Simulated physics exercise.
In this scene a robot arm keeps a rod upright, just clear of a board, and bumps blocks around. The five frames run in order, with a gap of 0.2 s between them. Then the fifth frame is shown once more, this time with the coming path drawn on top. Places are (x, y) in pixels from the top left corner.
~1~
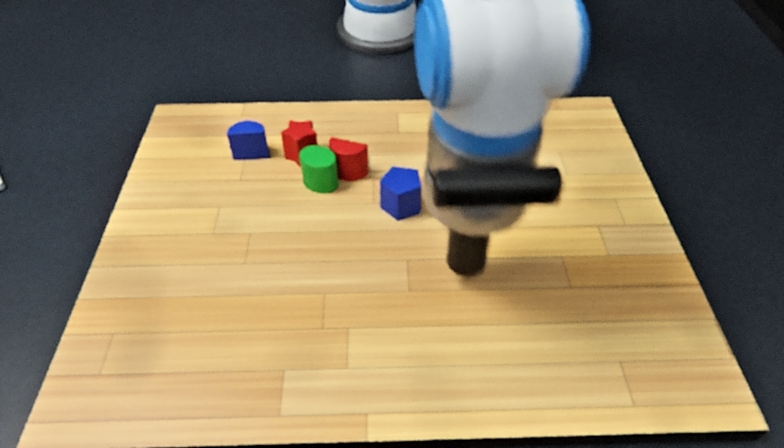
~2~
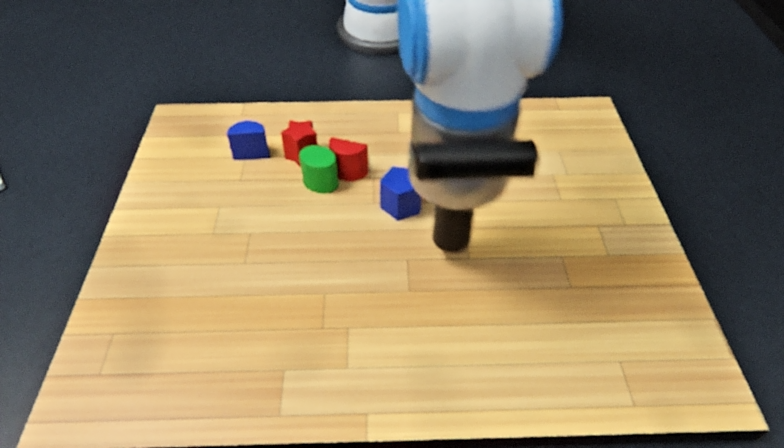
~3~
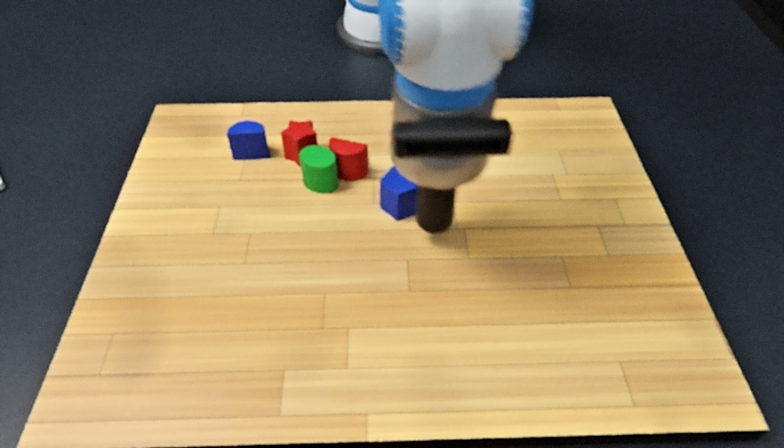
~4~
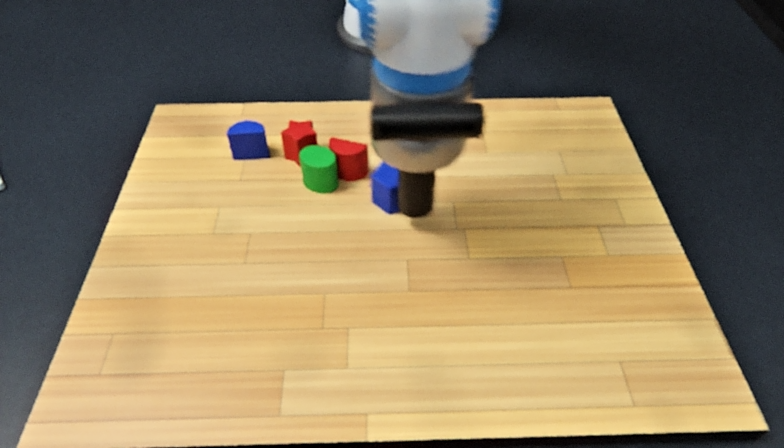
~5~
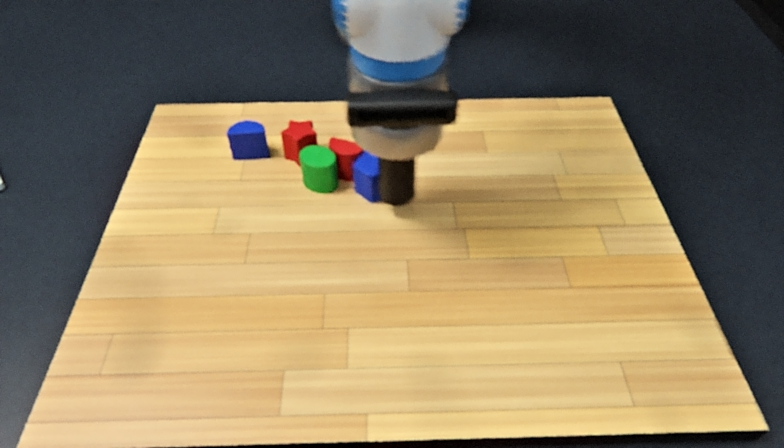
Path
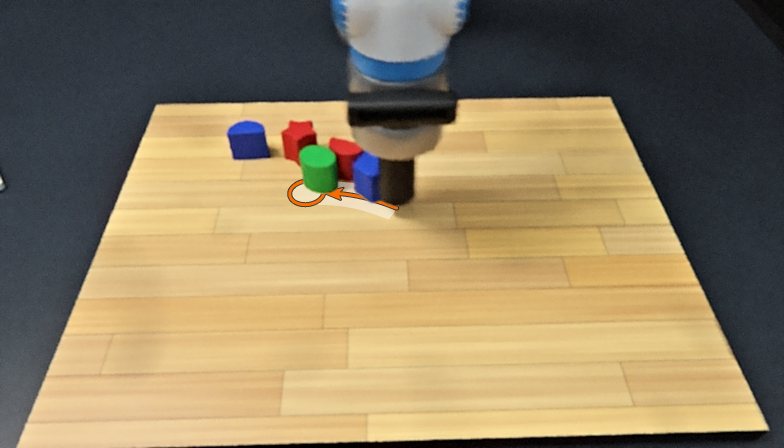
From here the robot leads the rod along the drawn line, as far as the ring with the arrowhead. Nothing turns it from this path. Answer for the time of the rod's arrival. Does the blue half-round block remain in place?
The answer is yes.
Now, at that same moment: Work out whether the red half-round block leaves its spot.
Well, the red half-round block shifts from its place.
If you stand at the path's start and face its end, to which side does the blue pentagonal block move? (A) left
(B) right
Choice B: Right.
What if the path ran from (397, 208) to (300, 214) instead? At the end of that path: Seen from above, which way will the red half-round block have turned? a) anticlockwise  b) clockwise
That would be a.
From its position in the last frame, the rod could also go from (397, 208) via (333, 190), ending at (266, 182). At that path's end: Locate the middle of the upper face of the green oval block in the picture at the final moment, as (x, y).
The point I'd pick in the picture is (258, 134).
The line goes from (397, 208) by way of (353, 195) to (307, 193).
On the path given first. One third of the way, rod at (366, 184); red half-round block at (332, 134), turned 45° anticlockwise; blue pentagonal block at (355, 147), turned 35° clockwise.
Two thirds of the way, rod at (335, 179); green oval block at (305, 152); red half-round block at (328, 130), turned 70° anticlockwise; blue pentagonal block at (352, 144), turned 45° clockwise.
At the end, rod at (305, 178); blue half-round block unmoved; green oval block at (285, 146), turned 45° clockwise; red half-round block at (328, 130), turned 70° anticlockwise; blue pentagonal block at (352, 144), turned 45° clockwise.
